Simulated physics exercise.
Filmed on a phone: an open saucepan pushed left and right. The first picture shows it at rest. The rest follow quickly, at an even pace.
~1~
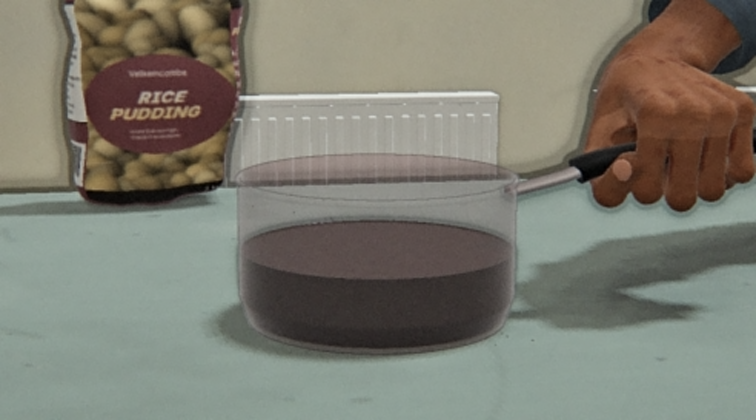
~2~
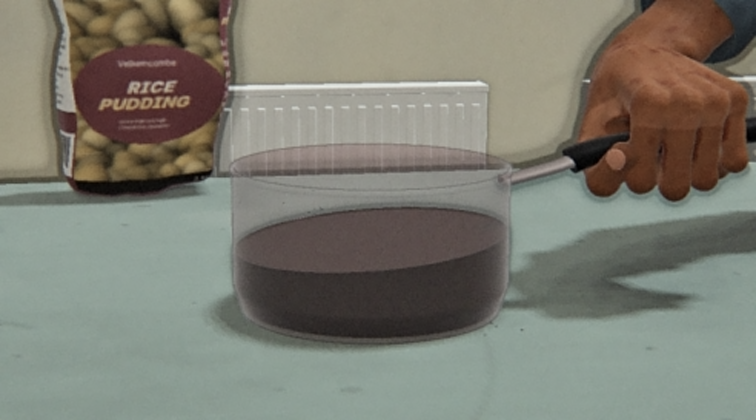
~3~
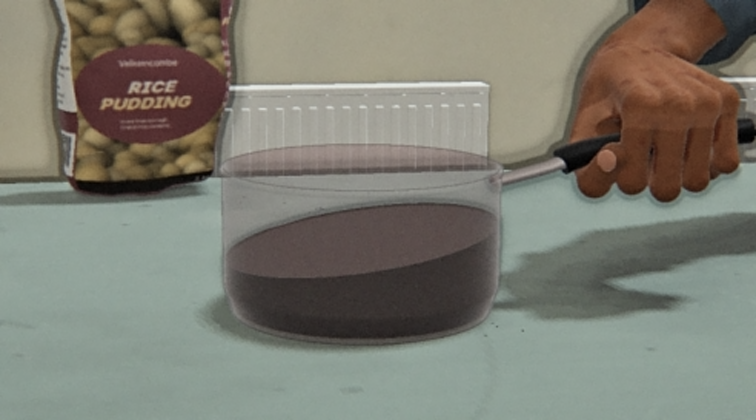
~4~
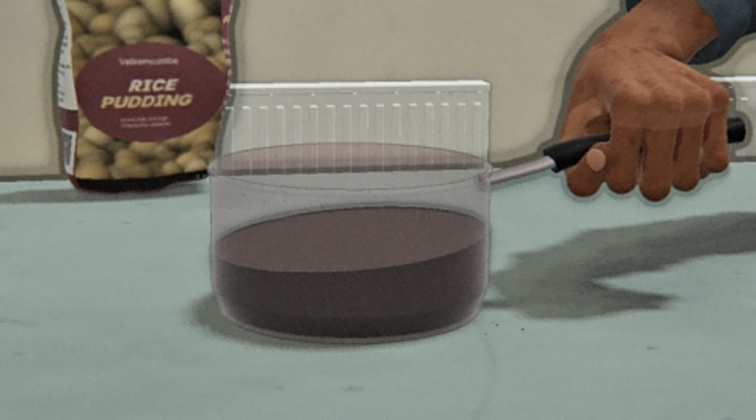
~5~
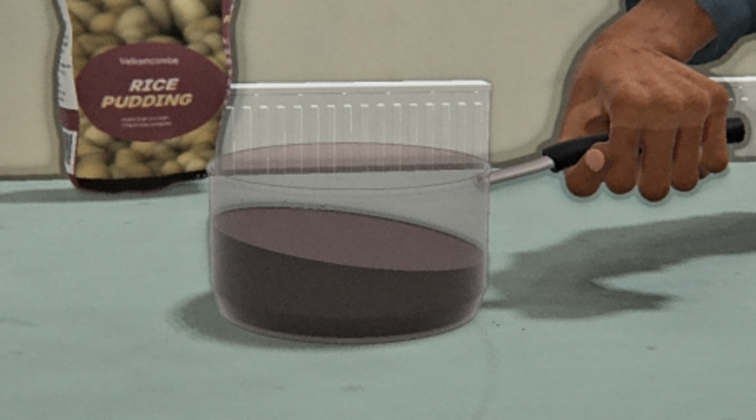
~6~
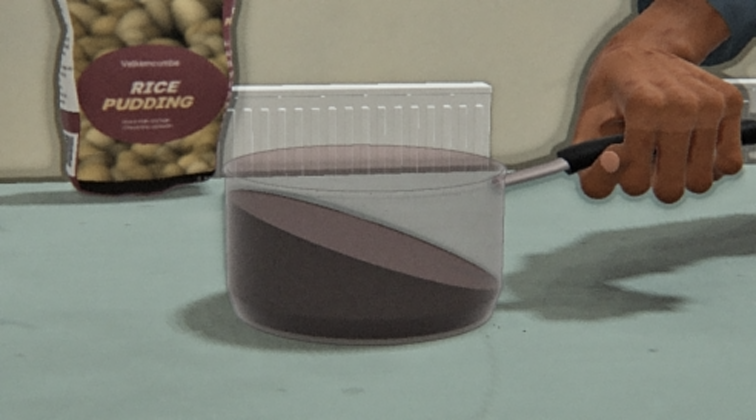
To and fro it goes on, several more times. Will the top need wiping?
The saucepan spills.
Shortly, the highest wave so far goes over the rim.
At the finish, the highest wave so far goes over the rim; some is on the top.
